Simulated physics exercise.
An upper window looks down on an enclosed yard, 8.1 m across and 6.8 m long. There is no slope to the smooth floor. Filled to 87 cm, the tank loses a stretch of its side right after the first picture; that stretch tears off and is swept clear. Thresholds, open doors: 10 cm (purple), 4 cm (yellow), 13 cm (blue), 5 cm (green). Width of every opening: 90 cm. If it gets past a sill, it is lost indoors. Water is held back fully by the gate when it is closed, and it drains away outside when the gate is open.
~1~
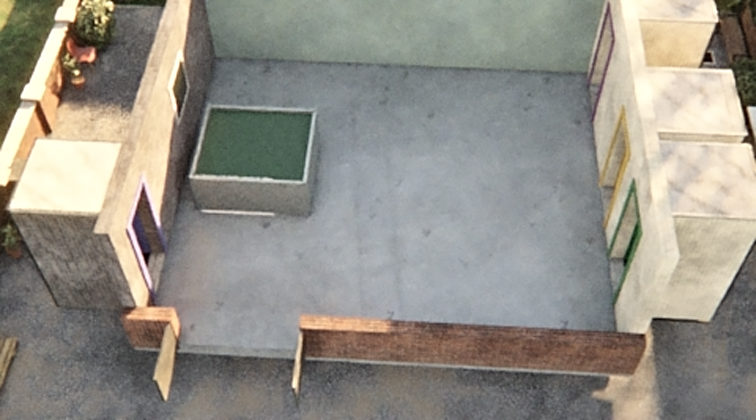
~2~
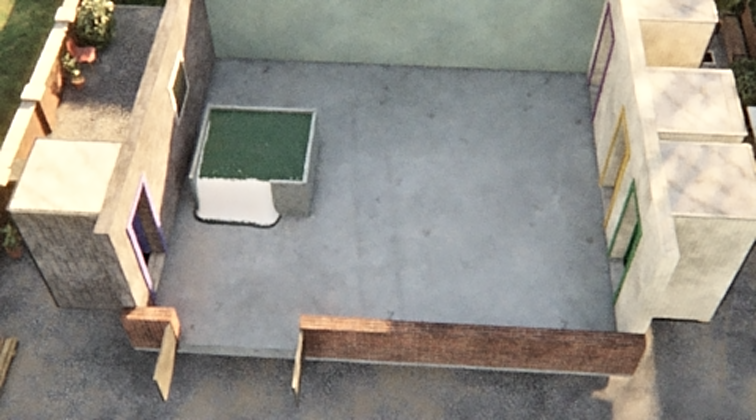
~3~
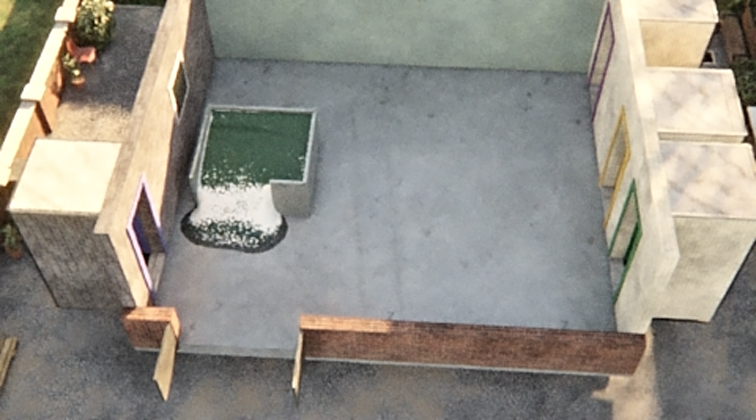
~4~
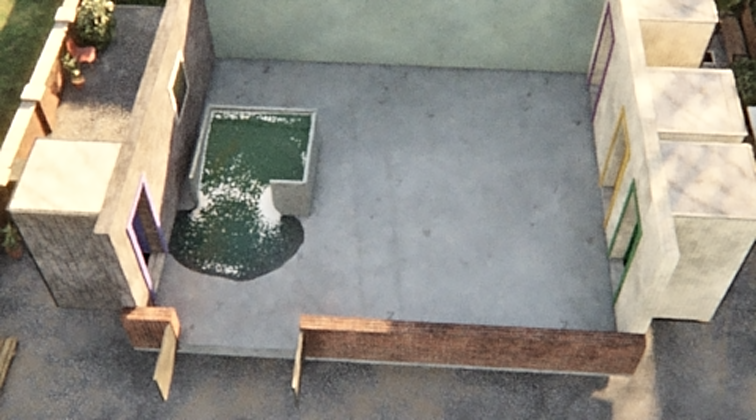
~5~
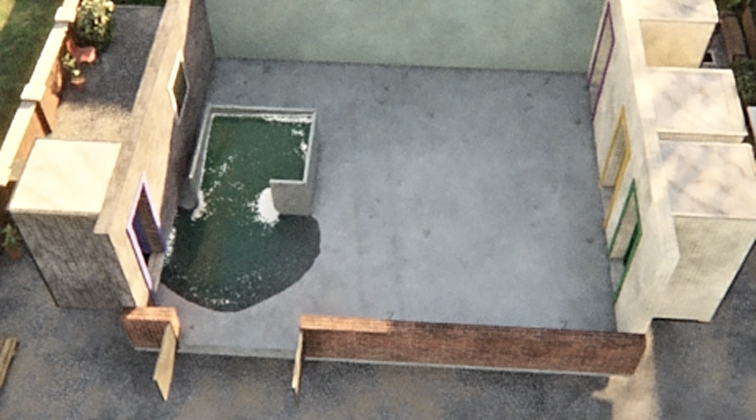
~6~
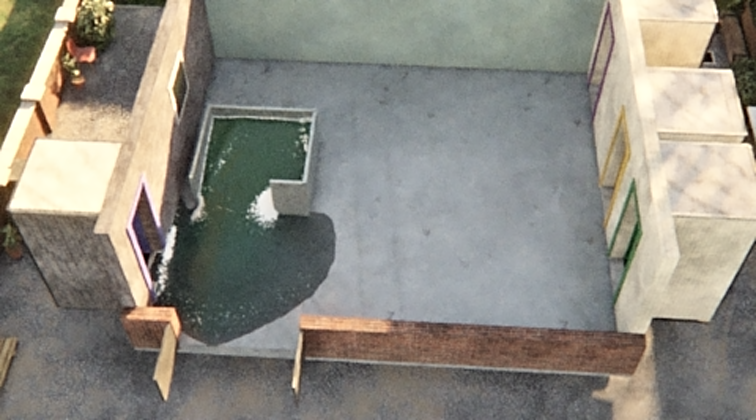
Green water pouring from the broken front of a raised tank, foaming white, then spreading in a dark pool across a walled yard's grey floor.
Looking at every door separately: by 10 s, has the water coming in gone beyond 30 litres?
Purple door - it has not. Yellow door - it has not. Blue door - it has. Green door - it has not.
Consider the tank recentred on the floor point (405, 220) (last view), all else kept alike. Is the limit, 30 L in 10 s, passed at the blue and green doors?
For the blue door, the amount is too high; for the green door, the amount is too high.
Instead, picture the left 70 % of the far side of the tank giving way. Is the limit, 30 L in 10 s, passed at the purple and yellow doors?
With respect to that limit, purple ends up outside it, yellow ends up outside it.
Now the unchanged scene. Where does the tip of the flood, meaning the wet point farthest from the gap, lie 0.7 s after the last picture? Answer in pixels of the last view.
That's around (368, 341) in the last picture.
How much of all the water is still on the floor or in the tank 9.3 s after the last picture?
Roughly 34 percent.
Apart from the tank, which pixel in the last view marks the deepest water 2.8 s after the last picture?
In the final picture, near (157, 293).
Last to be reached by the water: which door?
Purple.
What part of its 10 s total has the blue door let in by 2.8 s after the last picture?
About 80 per cent.
Then, 0.7 s after the last picture water covers 20 % of the floor and is deepest (65 cm) near (150, 320); purple door not reached, yellow door not reached, blue door 27 cm at the sill, 10 L in, green door not reached.
Then, 1.5 s after the last picture water covers 20 % of the floor and is deepest (47 cm) near (148, 329); purple door not reached, yellow door not reached, blue door 27 cm at the sill, 51 L in, green door not reached.
Then, 2.8 s after the last picture water covers 25 % of the floor and is deepest (24 cm) near (157, 293); purple door not reached, yellow door not reached, blue door 22 cm at the sill, 108 L in, green door not reached.
Then, 5.3 s after the last picture water covers 40 % of the floor and is deepest (12 cm) near (148, 329); purple door not reached, yellow door not reached, blue door 11 cm at the sill, 133 L in, green door 4 cm at the sill, 0 L in.
Then, 9.3 s after the last picture water covers 50 % of the floor and is deepest (6 cm) near (148, 329); purple door 1 cm at the sill, 0 L in, yellow door 3 cm at the sill, 0 L in, blue door 5 cm at the sill, 133 L in, green door 4 cm at the sill, 6 L in.
